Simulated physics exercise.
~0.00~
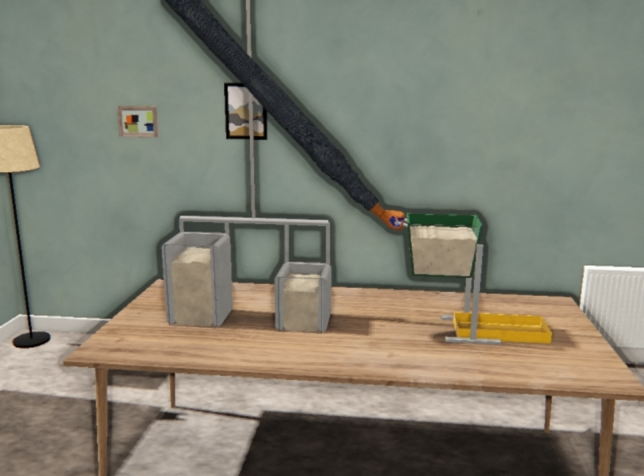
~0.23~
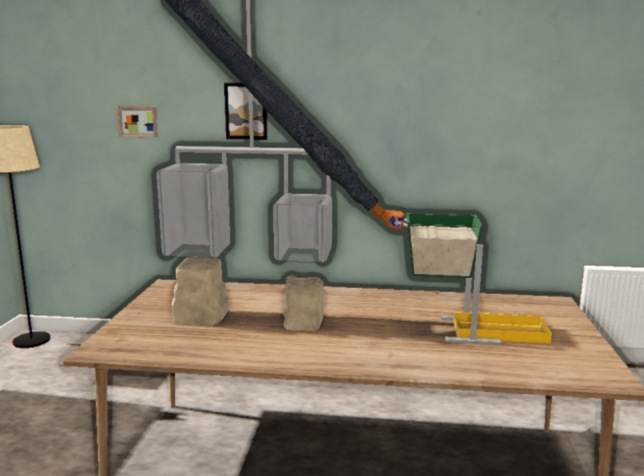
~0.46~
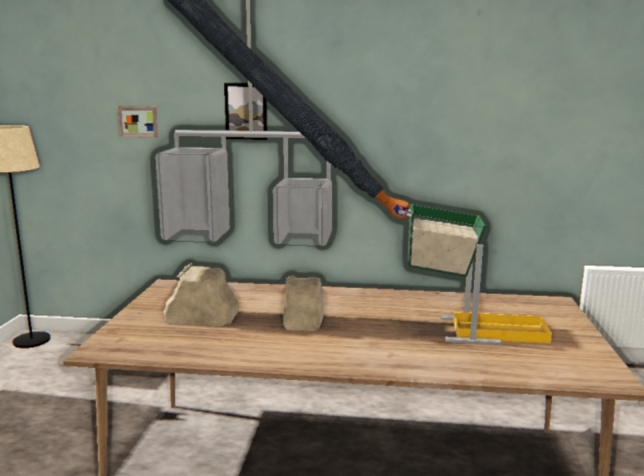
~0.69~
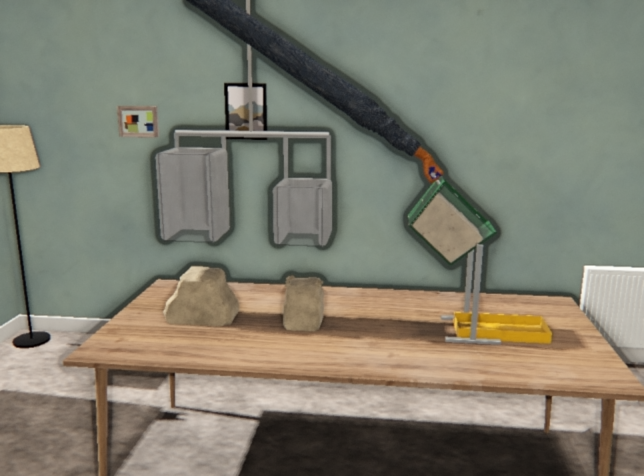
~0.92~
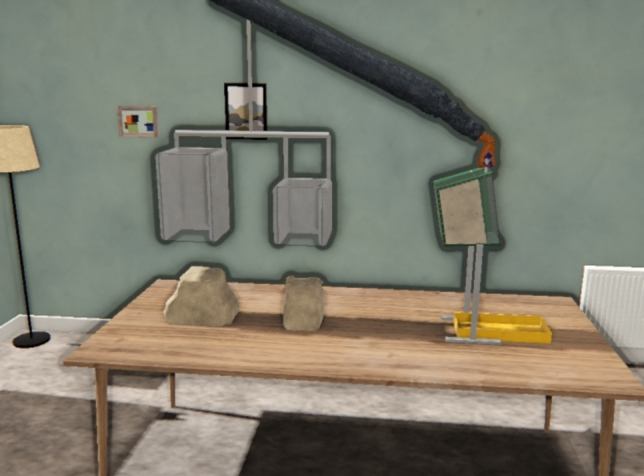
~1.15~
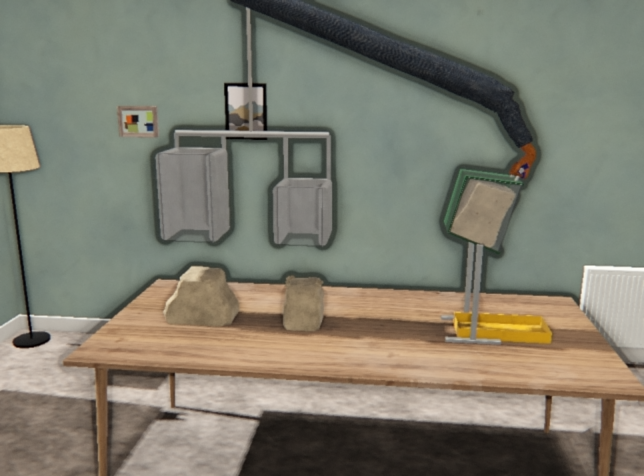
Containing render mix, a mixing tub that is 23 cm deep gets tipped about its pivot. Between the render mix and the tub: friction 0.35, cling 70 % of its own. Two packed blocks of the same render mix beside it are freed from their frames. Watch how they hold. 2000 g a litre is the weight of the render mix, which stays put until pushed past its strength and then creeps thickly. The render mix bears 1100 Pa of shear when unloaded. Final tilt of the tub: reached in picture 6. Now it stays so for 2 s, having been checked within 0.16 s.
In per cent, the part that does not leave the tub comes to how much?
The part that stays comes to roughly 8 %.
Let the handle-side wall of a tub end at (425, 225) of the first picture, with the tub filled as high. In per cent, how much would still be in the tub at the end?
About 35 per cent.
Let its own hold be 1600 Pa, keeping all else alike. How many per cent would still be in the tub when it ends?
I'd guess around 12 in a hundred.
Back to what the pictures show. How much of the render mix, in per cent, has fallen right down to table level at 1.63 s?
I'd say close to 65 per cent of it.
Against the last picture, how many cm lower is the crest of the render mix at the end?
17 cm.
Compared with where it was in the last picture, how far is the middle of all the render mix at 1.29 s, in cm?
I'd estimate roughly 8 centimetres.
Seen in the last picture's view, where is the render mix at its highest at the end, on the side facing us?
I'd point to somewhere around (454, 223).
After 1.29 s, the tub is at 104 degrees and holds 74 %.
After 1.46 s, the tub is at 104 degrees and holds 33 %.
After 1.63 s, the tub is at 104 degrees and holds 25 %.
After 1.80 s, the tub is at 104 degrees and holds 8 %.
After 3.15 s, at the end, the tub is at 104 degrees and holds 8 %.
